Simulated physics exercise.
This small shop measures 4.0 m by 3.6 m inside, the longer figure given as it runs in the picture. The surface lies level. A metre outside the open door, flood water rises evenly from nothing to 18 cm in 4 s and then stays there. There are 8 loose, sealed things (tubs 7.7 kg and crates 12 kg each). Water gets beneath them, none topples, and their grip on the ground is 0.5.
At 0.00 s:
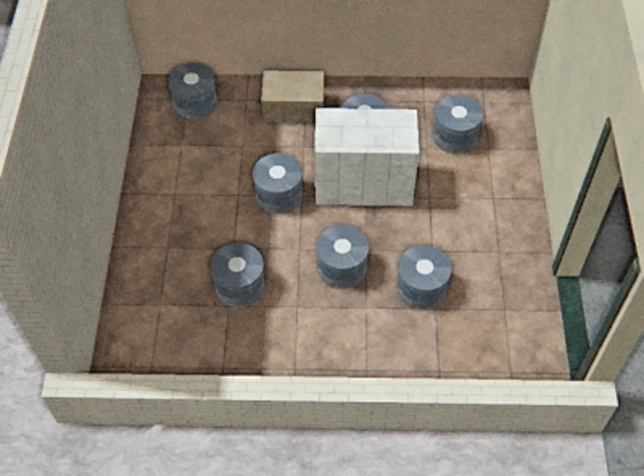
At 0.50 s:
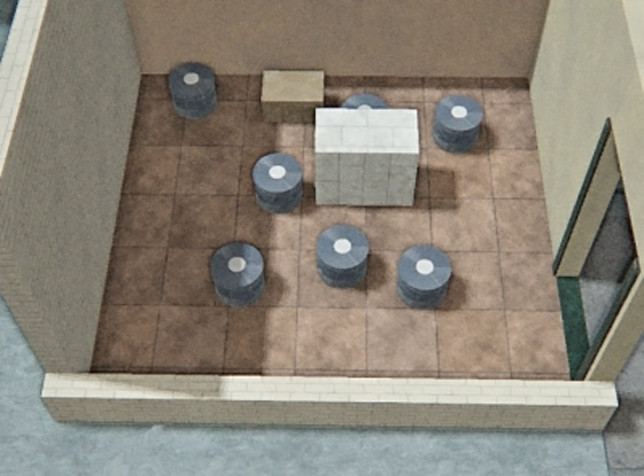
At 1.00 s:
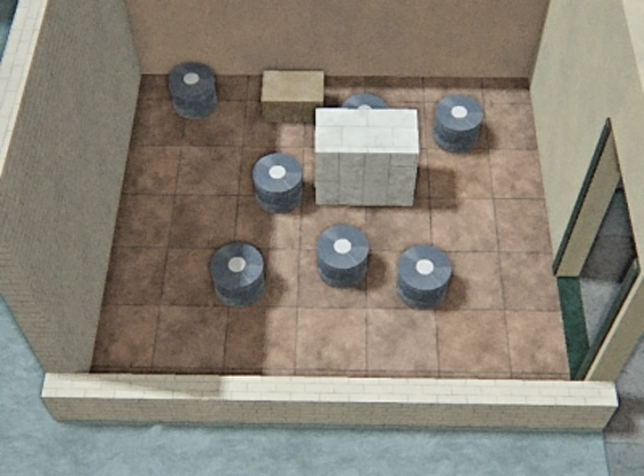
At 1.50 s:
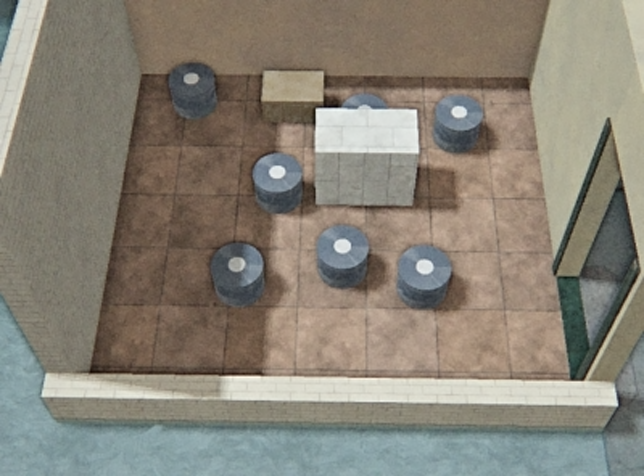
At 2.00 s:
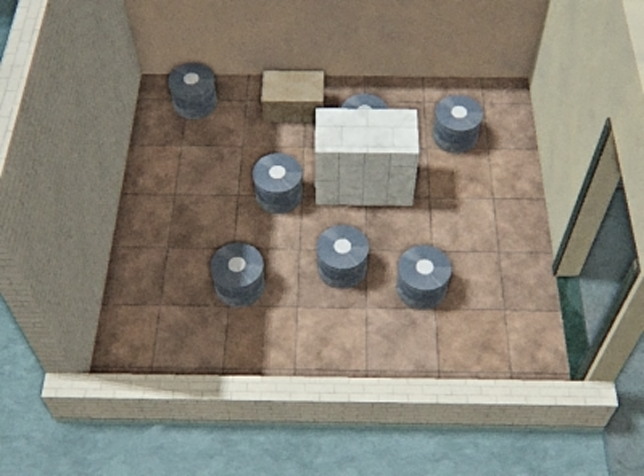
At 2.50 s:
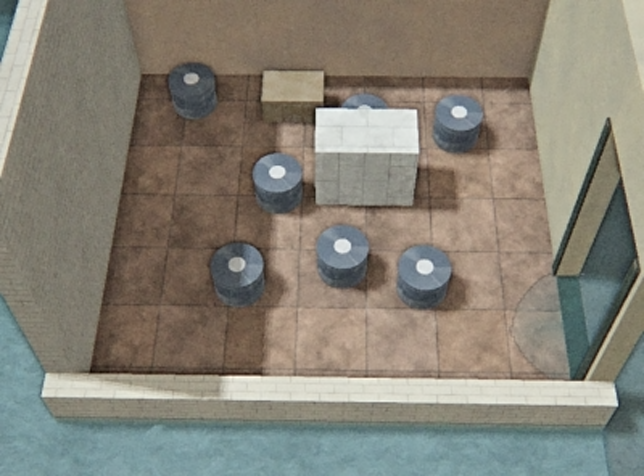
In a small tiled shop holding round grey tubs and pale block-shaped crates, nothing on the floor moved while bluish water spread over the ground outside, then a shallow patch crept in through the doorway at right.
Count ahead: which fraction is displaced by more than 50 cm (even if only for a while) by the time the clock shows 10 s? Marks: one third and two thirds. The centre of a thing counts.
That comes to from one to two thirds.
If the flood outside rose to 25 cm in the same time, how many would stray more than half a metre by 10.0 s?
In that case 6 of them.
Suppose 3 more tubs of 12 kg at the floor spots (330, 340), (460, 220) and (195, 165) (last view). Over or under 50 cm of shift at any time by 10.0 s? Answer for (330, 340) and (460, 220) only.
In turn: Past it, short of it.
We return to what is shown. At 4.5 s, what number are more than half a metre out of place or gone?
I count 0.
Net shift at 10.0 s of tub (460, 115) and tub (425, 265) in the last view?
In that order: 0 cm, 150 cm.
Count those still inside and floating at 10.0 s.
At that moment 5.
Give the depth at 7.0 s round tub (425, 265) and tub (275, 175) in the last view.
About 5 and 2 cm.
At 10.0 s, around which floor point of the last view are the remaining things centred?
At about (287, 157).
After 3.5 s 0 of 8 are over 50 cm from their spots; 0 afloat.
After 4.5 s 0 of 8 are over 50 cm from their spots; 0 afloat.
After 7.0 s 0 of 8 are over 50 cm from their spots; 0 afloat.
After 10.0 s 3 of 8 are over 50 cm from their spots, and 3 have been at some point; 5 afloat.
